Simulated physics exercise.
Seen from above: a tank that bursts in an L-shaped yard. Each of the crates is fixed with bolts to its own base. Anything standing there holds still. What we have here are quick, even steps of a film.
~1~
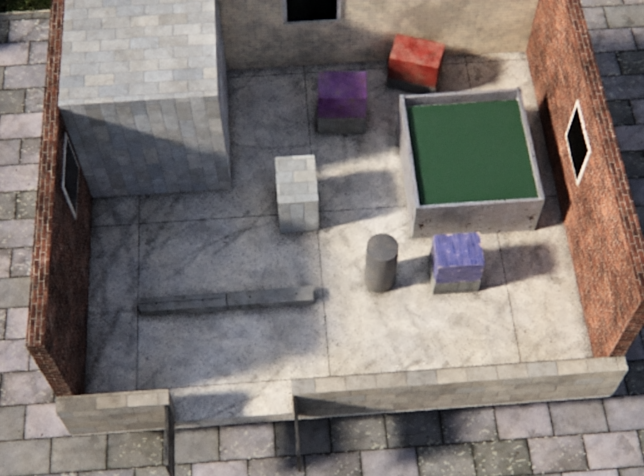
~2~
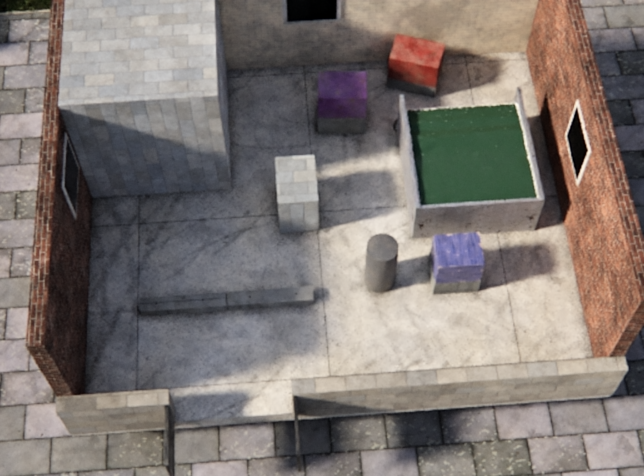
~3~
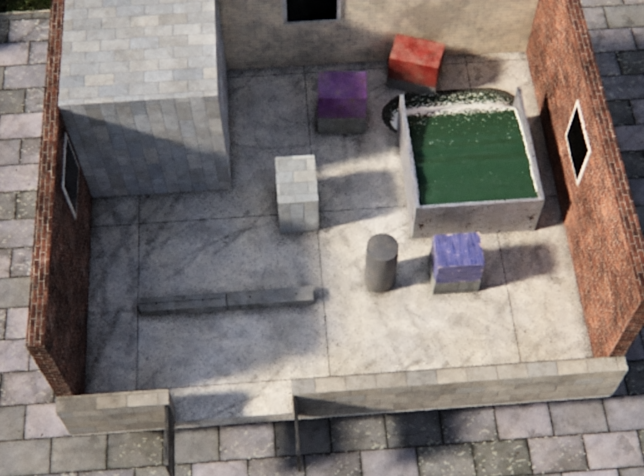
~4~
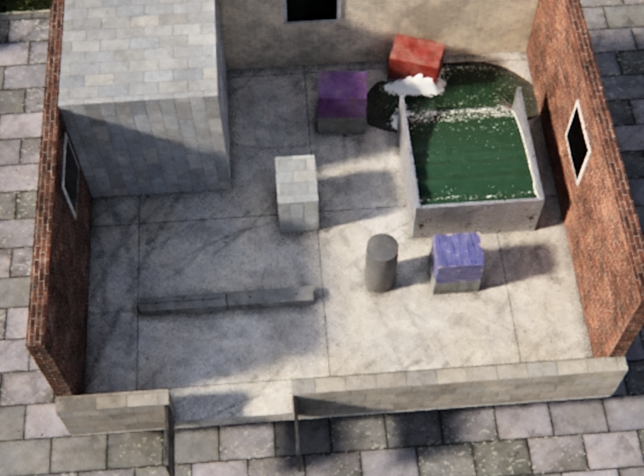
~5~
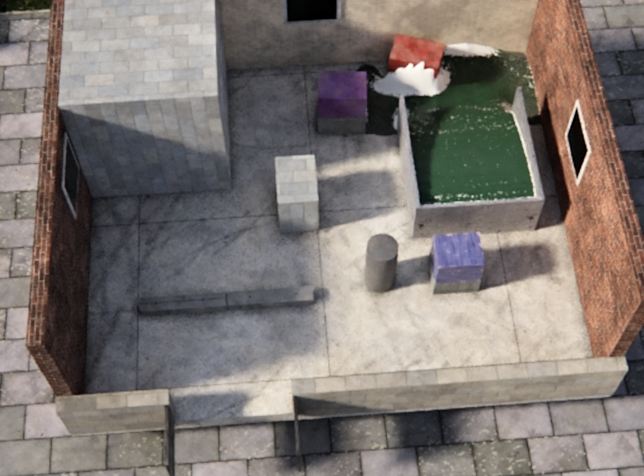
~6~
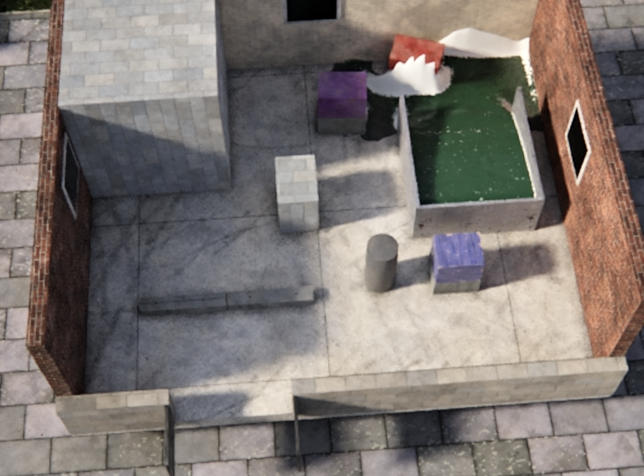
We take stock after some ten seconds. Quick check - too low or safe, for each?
Purple crate safe; blue crate safe; red crate too low.
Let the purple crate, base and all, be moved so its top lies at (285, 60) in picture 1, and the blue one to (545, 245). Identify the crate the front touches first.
The one in red, I think.
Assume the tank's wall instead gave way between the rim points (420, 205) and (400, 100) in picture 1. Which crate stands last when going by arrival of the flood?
Answer: The blue one.
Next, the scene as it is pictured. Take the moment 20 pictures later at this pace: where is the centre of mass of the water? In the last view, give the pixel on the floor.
At about (435, 150).
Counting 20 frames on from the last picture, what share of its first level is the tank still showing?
26 percent or so.
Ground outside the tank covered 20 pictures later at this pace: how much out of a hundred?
My estimate is close to 50 per cent.
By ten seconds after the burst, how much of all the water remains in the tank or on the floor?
I'd put it near 98 %.
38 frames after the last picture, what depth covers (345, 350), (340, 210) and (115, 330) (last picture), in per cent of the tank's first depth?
8, 6 and 0 per cent, roughly.
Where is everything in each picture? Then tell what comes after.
The open tank at (470, 149) is whole and still, in the first picture.
The front is at a hidden place, out from the gap on the open tank's far side, in the second picture.
Water pours out on the open tank's far side and has run to a hidden place, in the third picture.
The front is at (526, 85), out from the gap on the open tank's far side, in the fourth picture.
The front is at (512, 52), out from the gap on the open tank's far side, in the fifth picture.
The front is at (339, 63), out from the gap on the open tank's far side, in the sixth picture.
A moment on, water covers 20 % of the floor; the purple crate water round its plinth, the blue crate not reached, the red crate water round its plinth.
Next, water covers 25 % of the floor; the purple crate water round its plinth, the blue crate not reached, the red crate water round its plinth.
Then, water covers 50 % of the floor; the purple crate water round its plinth, the blue crate water round its plinth, the red crate water round its plinth.
Later, water covers 85 % of the floor; the purple crate water round its plinth, the blue crate water round its plinth, the red crate water round its plinth.
In the end, water covers 95 % of the floor; the purple crate stayed above the water, the blue crate stayed above the water, the red crate was topped.
